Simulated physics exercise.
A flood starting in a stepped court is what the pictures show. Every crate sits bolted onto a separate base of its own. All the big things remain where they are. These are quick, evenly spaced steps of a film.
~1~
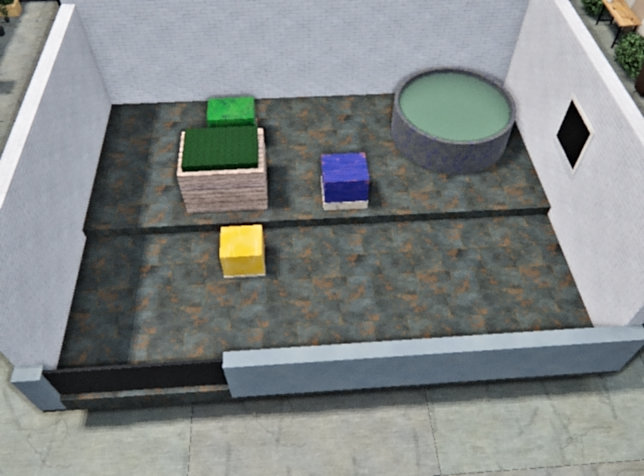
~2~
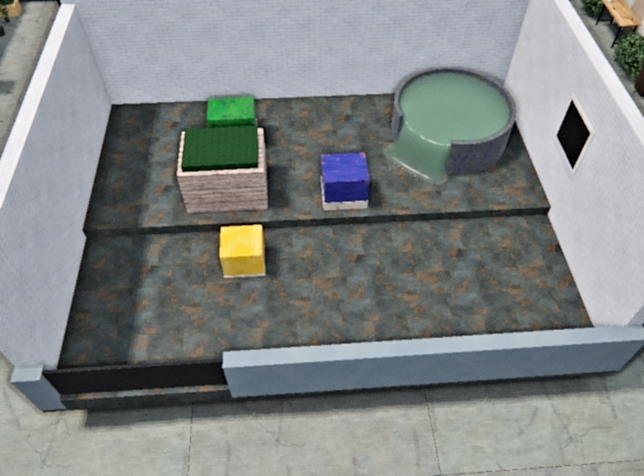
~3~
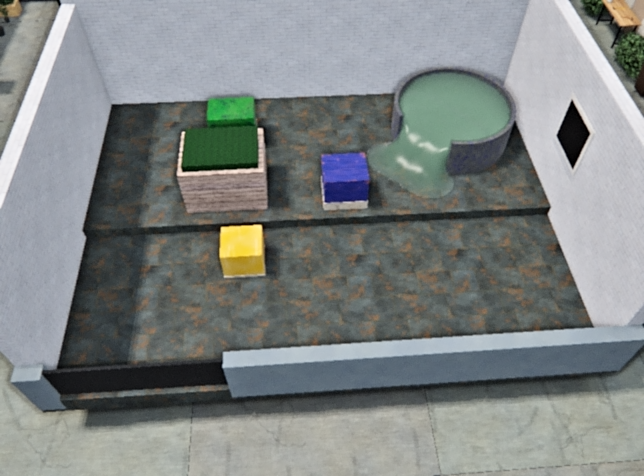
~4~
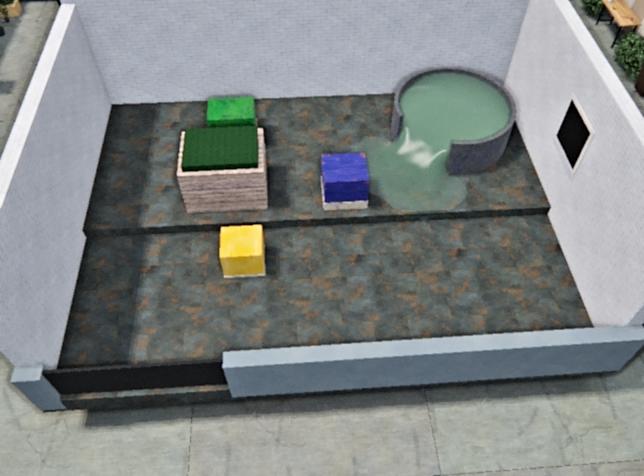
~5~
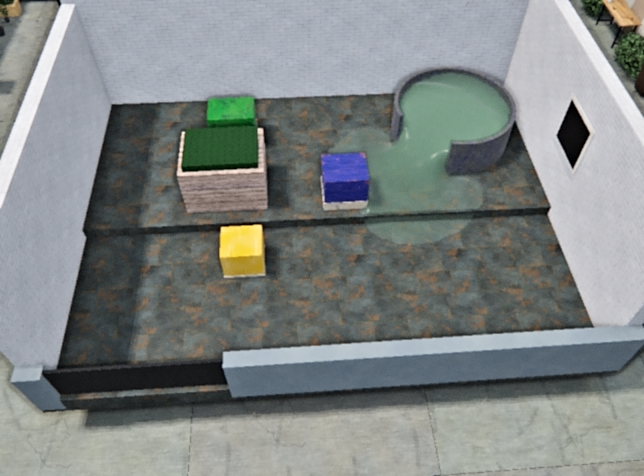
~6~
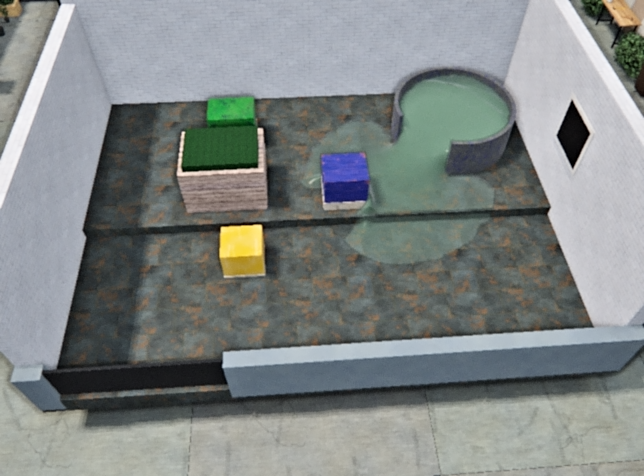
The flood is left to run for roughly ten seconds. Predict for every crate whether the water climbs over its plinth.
In order: I expect the blue crate to get touched, I expect the yellow crate to get touched, I expect the green crate to never get touched.
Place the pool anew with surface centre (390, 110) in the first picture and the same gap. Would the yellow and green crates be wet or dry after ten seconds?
Yellow: Overtopped; green: Overtopped.
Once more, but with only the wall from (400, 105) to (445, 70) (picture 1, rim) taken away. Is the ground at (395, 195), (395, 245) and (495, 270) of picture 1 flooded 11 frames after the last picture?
Place one: Spared by the leak. Place two: Spared by the leak. Place three: Spared by the leak.
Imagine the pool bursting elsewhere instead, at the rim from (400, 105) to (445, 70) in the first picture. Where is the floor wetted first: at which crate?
Answer: The green-painted one.
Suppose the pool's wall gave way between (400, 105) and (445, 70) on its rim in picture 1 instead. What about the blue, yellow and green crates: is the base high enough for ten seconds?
I'd expect the blue crate remains untouched, the yellow crate goes wet, and the green crate goes wet.
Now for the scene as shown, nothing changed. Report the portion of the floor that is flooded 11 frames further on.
Roughly 35 per cent.
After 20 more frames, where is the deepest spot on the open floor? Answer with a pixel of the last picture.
My finger goes to (602, 351).
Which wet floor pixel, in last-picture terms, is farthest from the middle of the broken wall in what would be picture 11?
My guess would be about (293, 349).
A moment on, water covers 25 % of the floor; the blue crate water round its plinth, the yellow crate not reached, the green crate water round its plinth.
Next, water covers 35 % of the floor; the blue crate water round its plinth, the yellow crate water round its plinth, the green crate water round its plinth.
Then, water covers 60 % of the floor; the blue crate water round its plinth, the yellow crate water round its plinth, the green crate water round its plinth.
Later, water covers 85 % of the floor; the blue crate water round its plinth, the yellow crate water round its plinth, the green crate water round its plinth.
In the end, water covers 90 % of the floor; the blue crate was topped, the yellow crate was topped, the green crate stayed above the water.
